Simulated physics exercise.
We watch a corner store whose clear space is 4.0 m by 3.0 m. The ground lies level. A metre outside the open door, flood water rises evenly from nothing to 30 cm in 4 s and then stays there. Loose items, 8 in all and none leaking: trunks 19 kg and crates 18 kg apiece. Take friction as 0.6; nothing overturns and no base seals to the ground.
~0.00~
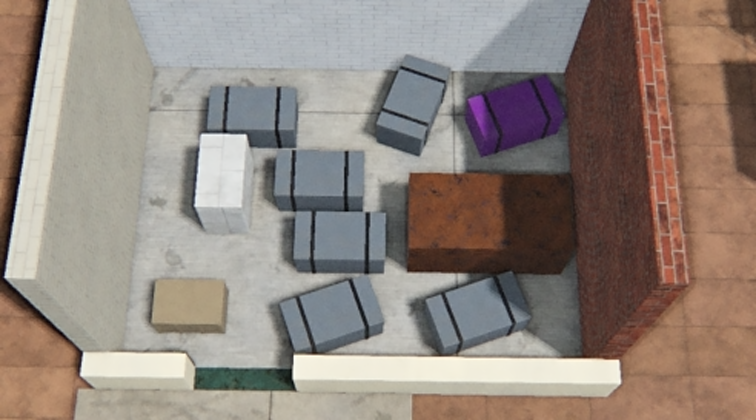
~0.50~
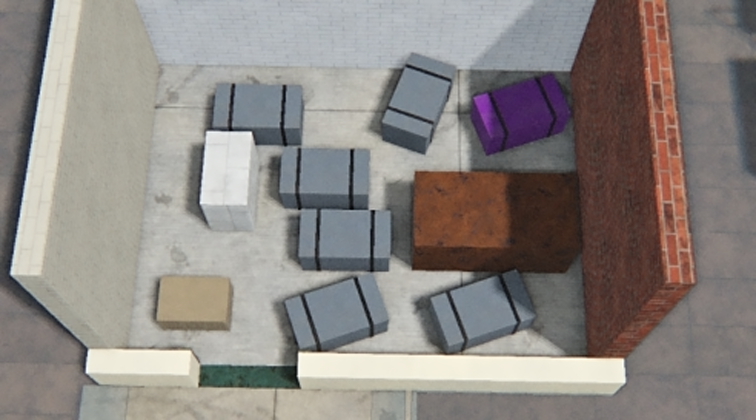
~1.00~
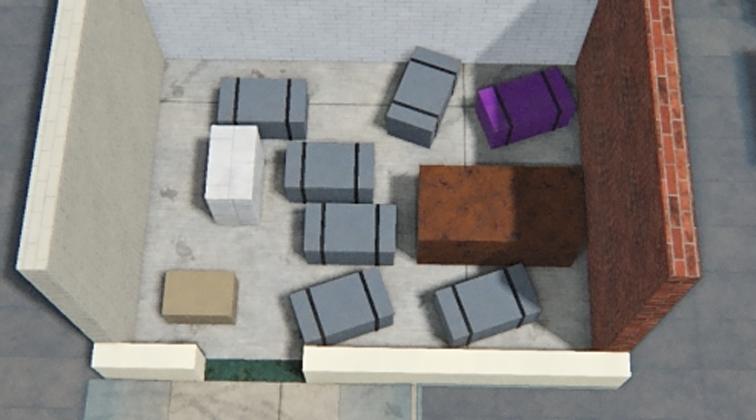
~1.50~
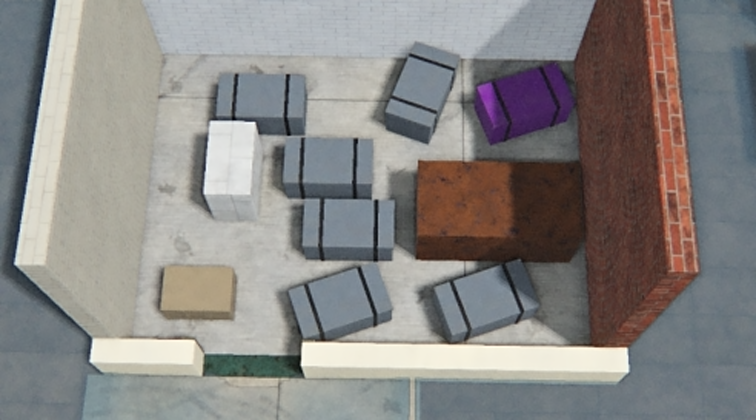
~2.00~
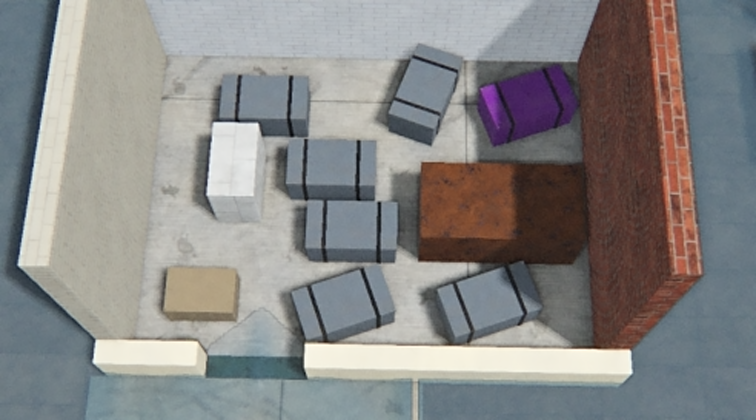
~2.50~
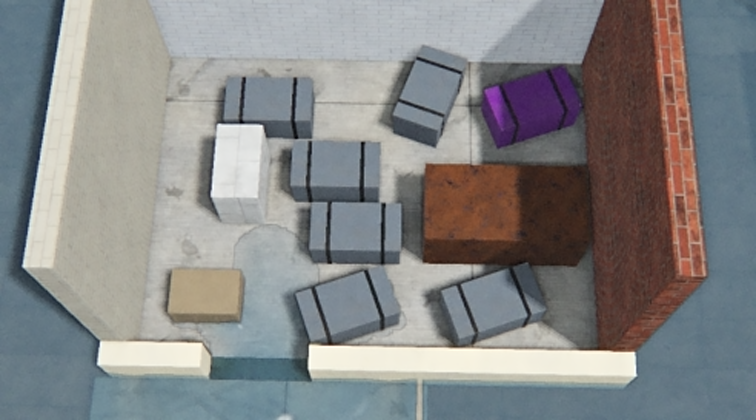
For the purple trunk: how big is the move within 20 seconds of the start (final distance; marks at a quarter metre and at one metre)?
The purple trunk slides a little.
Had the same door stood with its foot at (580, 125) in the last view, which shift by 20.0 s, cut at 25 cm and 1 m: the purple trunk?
Then the purple trunk ends far away.
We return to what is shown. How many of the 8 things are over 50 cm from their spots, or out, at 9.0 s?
By then 3.
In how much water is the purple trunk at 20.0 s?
Roughly 28 cm.
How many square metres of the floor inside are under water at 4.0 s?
Roughly 4.0 m2.
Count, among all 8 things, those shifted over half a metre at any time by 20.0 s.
I count 8.
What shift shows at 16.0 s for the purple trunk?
Roughly 50 cm by then.
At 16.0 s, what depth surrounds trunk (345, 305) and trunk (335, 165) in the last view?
About 21 and 25 cm.
After 4.0 s the purple trunk is near (533, 98), 0.0 m from its start, aground; 0 afloat.
After 9.0 s the purple trunk is near (547, 96), 0.1 m from its start, afloat; 6 afloat.
After 16.0 s the purple trunk is near (551, 136), 0.5 m from its start, afloat; 8 afloat.
After 20.0 s the purple trunk is near (555, 144), 0.6 m from its start, afloat; 8 afloat.
